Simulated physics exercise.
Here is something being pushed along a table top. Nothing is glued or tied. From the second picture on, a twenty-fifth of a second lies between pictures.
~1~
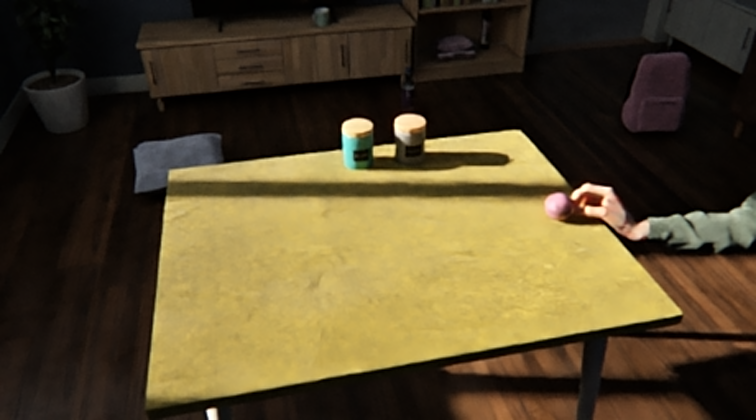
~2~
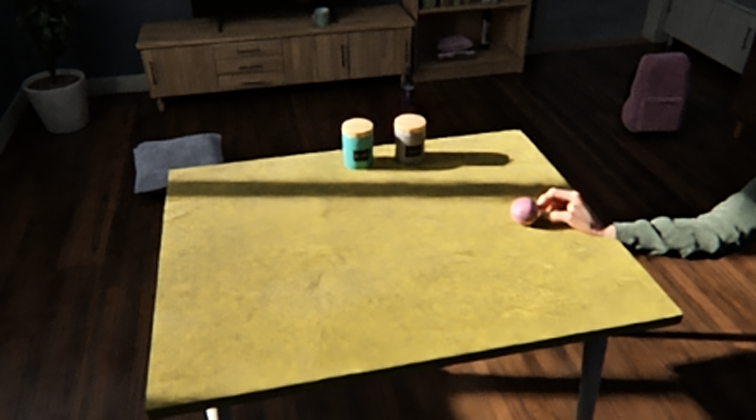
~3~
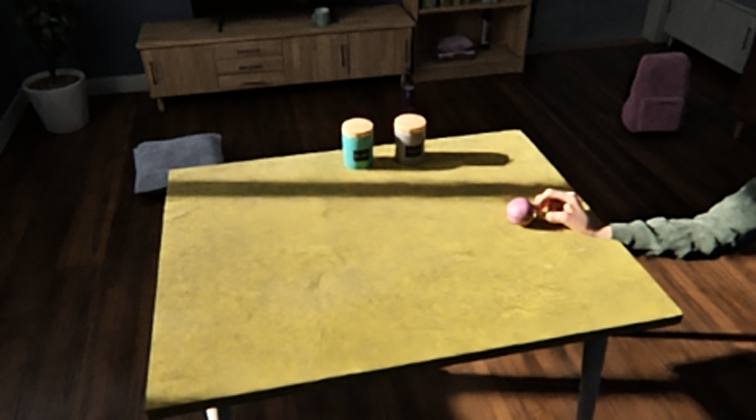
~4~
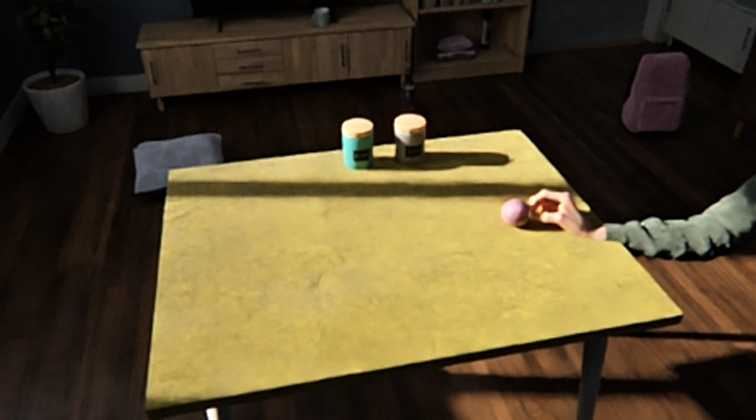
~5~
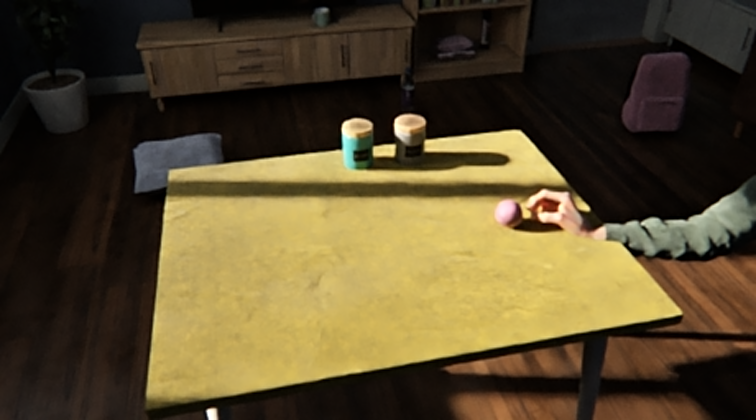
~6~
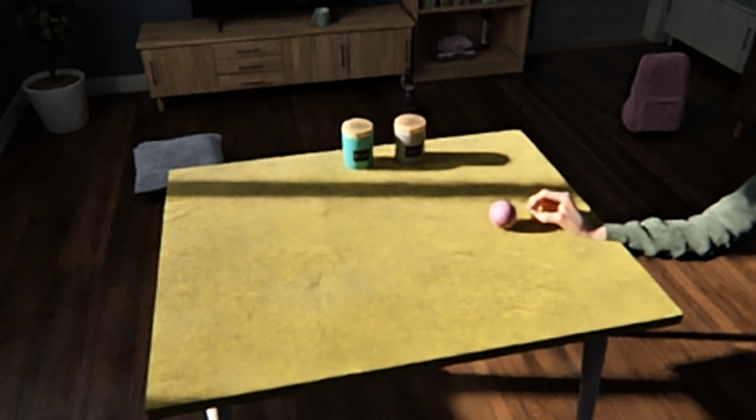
In this clip, a hand in a green sleeve pushes a pink ball leftward from the right side of a yellow table, and the ball separates from the fingers and moves slightly farther left while two lidded jars stay still.
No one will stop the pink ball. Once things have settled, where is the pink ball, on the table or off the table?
The pink ball is still on the table.
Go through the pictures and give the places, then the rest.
In the first picture, under the hand; pink ball (559, 207).
In the second picture, under the hand; pink ball (525, 212).
In the third picture, under the hand; pink ball (521, 212).
In the fourth picture, pink ball (515, 213).
In the fifth picture, pink ball (509, 214) displaced a little.
In the sixth picture, pink ball (503, 215) displaced a little.
Then, 0.10 s past the last view, pink ball displaced about its own width near (490, 217).
Then, 0.30 s past the last view, pink ball displaced well along near (466, 220).
Then, 0.40 s past the last view, pink ball displaced well along near (457, 221).
Then, 0.70 s past the last view, pink ball displaced well along near (437, 224).
Finally, moved from the start, pink ball. Final places as the last picture's camera would see them, pink ball near (431, 225).
